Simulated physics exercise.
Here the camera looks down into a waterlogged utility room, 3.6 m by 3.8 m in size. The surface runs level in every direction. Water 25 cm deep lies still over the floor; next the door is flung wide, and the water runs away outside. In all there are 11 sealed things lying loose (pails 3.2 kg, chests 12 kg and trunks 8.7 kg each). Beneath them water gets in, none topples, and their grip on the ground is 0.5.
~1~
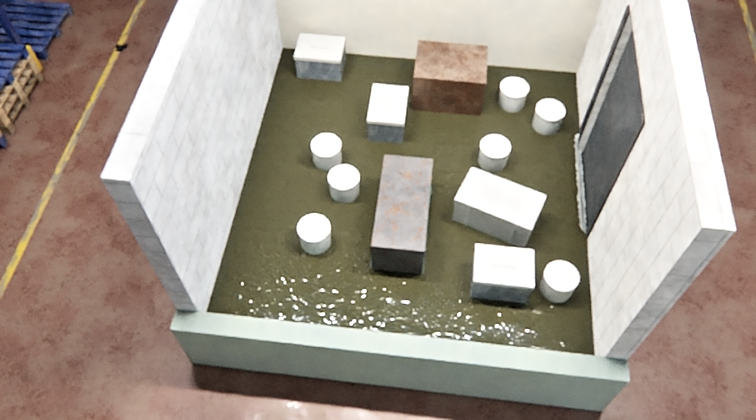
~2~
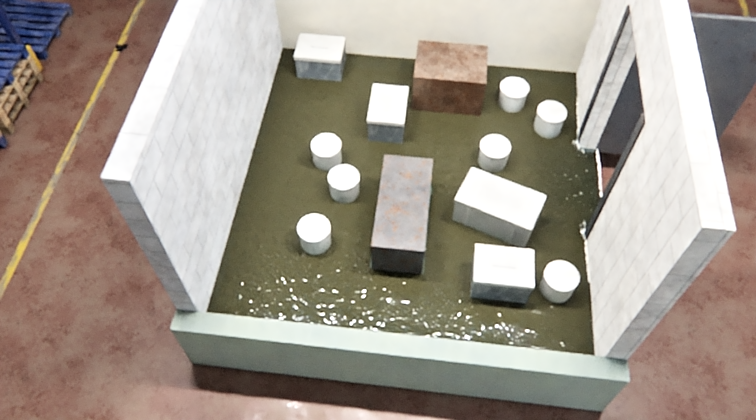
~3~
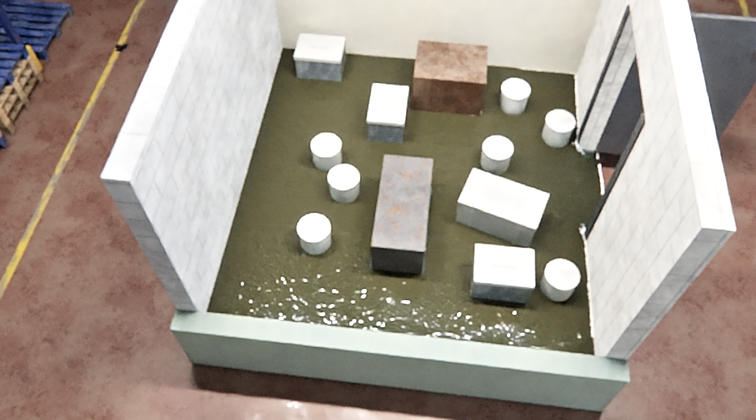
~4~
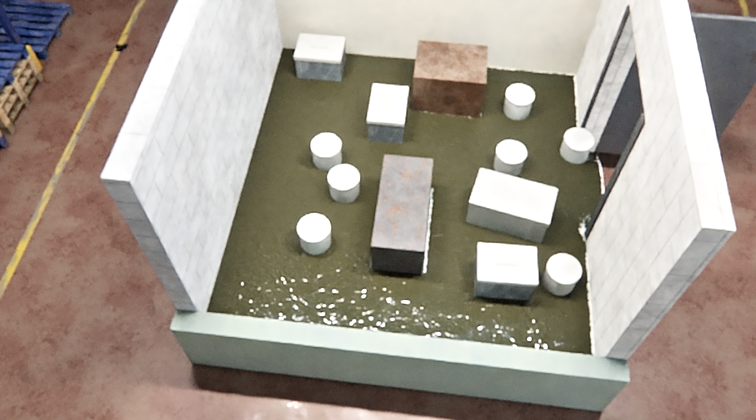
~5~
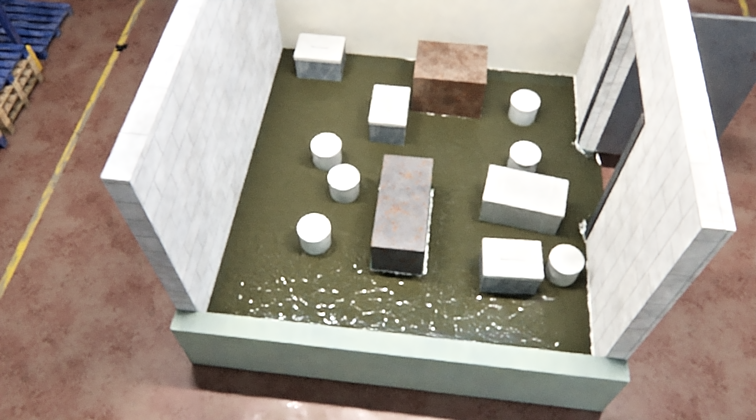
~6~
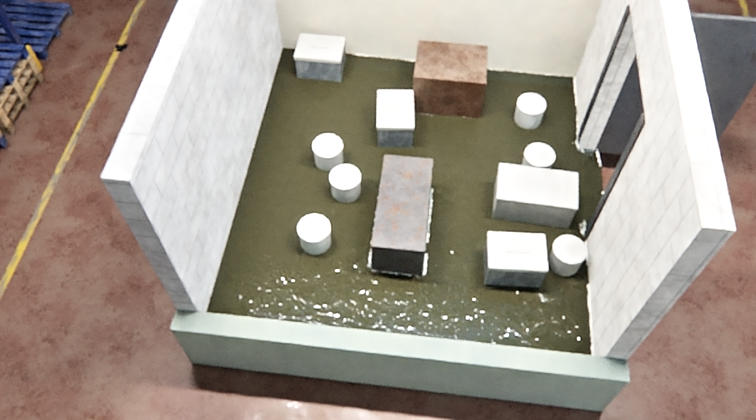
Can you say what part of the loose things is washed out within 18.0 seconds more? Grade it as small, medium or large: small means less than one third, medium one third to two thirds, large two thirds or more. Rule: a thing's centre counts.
I would call it large.
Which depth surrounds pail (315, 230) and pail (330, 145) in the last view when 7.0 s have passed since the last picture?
First about 15 cm, second about 15 cm.
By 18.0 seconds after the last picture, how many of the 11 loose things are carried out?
I get 8.
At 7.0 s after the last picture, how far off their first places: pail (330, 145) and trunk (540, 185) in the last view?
Respectively, 140 cm and gone out.
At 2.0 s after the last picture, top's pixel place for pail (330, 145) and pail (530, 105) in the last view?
Around (362, 139) and (572, 127).
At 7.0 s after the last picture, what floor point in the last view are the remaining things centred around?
Around (395, 169).
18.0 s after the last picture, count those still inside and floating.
I get 3.
Then, 2.0 s after the last picture 4 of 11 are out; 7 afloat.
Then, 7.0 s after the last picture 7 of 11 are out; 4 afloat.
Then, 14.0 s after the last picture 8 of 11 are out; 3 afloat.
Then, 18.0 s after the last picture 8 of 11 are out; 3 afloat.
